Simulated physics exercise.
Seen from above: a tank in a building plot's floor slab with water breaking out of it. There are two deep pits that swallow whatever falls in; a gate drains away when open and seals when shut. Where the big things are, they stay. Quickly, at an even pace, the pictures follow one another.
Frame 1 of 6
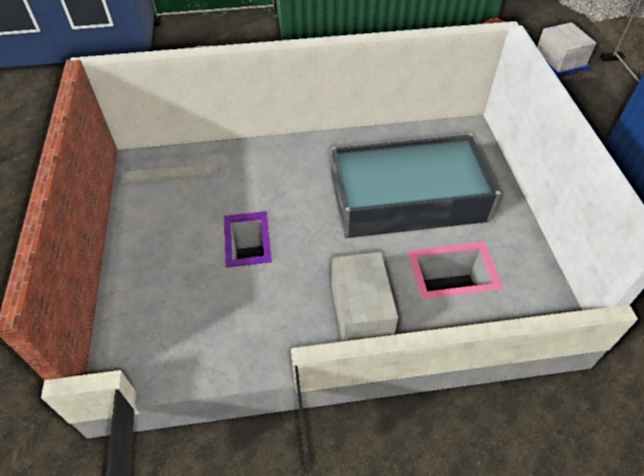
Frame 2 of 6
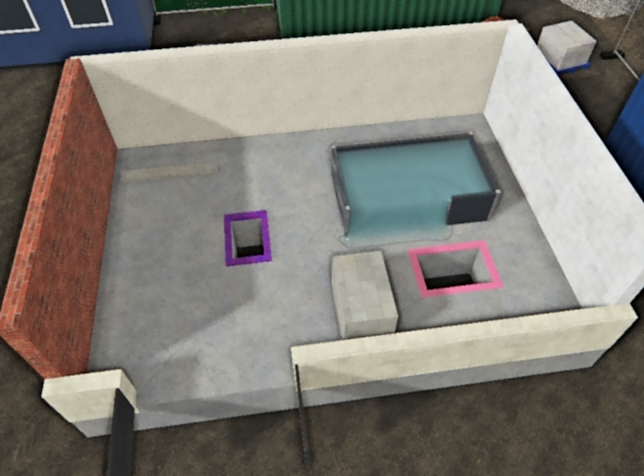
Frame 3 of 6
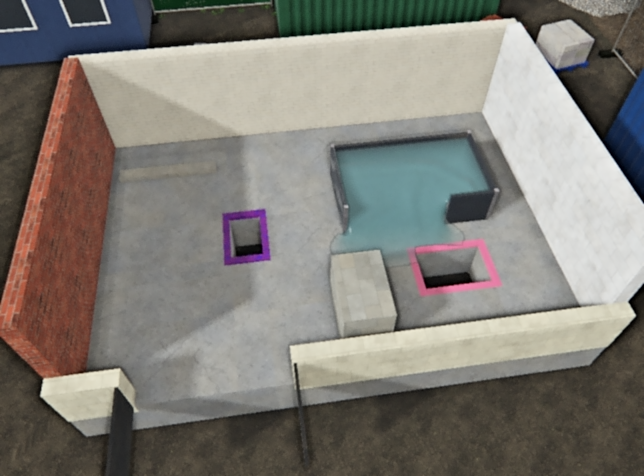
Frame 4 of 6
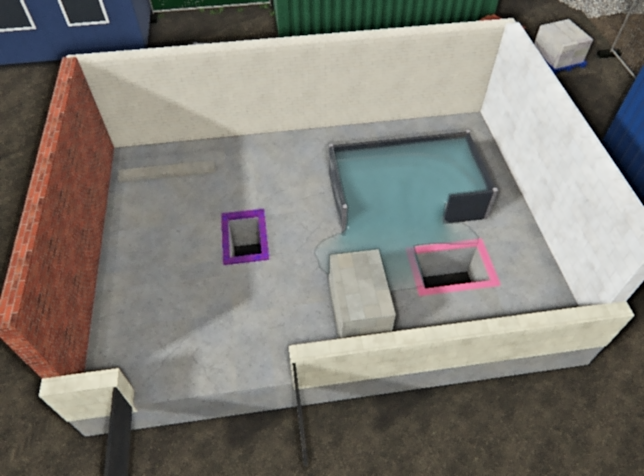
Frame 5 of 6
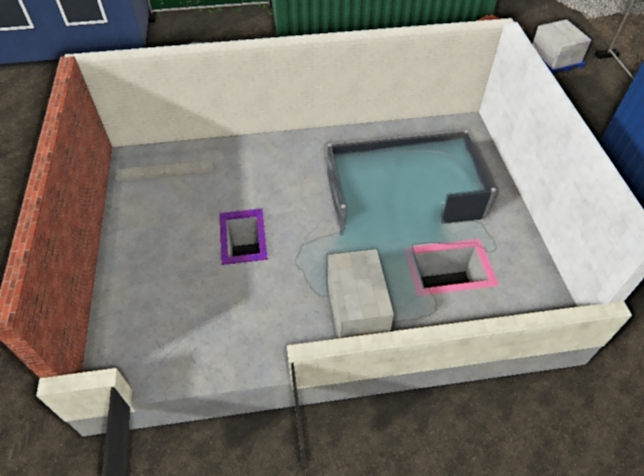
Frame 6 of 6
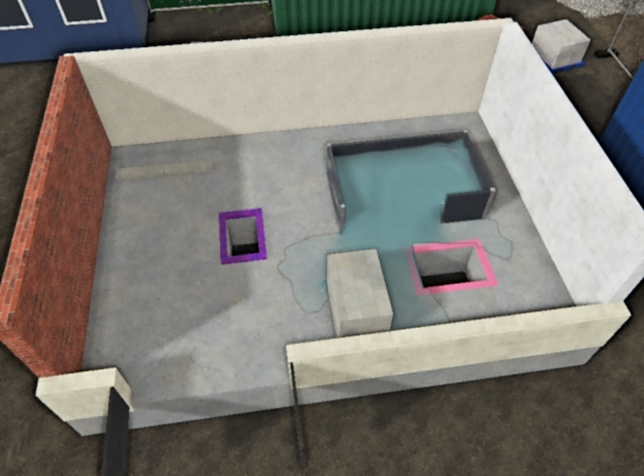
A walled building plot with a grey concrete floor slab is seen from above, with brick on the left, cream behind and white on the right. A dark-framed tank of teal water stands right of centre, near a pale block, a pink-edged opening and a purple-edged one farther left. Water pours from the tank's front and spreads thinly around the block and pink-edged opening.
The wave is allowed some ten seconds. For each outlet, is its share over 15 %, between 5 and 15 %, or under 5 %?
As I see it, gate: A twentieth to fifteen per cent; pink pit: Upwards of fifteen per cent; purple pit: Short of a twentieth.
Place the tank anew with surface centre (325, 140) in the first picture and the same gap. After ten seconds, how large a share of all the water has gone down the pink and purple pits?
Tally in per cent: Pink pit 15, purple pit 10.
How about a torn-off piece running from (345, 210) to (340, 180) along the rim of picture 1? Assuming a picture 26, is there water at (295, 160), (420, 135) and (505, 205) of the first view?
Unsoaked, then unsoaked, then unsoaked.
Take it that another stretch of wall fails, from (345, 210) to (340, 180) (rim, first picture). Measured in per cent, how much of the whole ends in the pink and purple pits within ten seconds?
Per cent: Pink 0, purple 30.
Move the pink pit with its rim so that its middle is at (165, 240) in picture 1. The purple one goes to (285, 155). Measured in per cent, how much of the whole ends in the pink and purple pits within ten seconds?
My answer: Pink gets 14 percent, purple gets 6 percent.
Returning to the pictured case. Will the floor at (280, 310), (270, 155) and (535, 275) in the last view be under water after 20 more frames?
Listed points: Inundated / unwetted / inundated.
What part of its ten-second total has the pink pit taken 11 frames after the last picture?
By my reckoning, 55 percent.
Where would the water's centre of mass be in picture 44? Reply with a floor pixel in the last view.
I'd put my finger on (350, 243).
A moment on, water covers 15 % of the floor; the gate 0 %, the pink pit 15 %, the purple pit 0 %.
Next, water covers 35 % of the floor; the gate 0 %, the pink pit 20 %, the purple pit 0 %.
Then, water covers 50 % of the floor; the gate 1 %, the pink pit 26 %, the purple pit 1 %.
Later, water covers 65 % of the floor; the gate 4 %, the pink pit 33 %, the purple pit 2 %.
In the end, water covers 90 % of the floor; the gate 7 %, the pink pit 38 %, the purple pit 2 %.
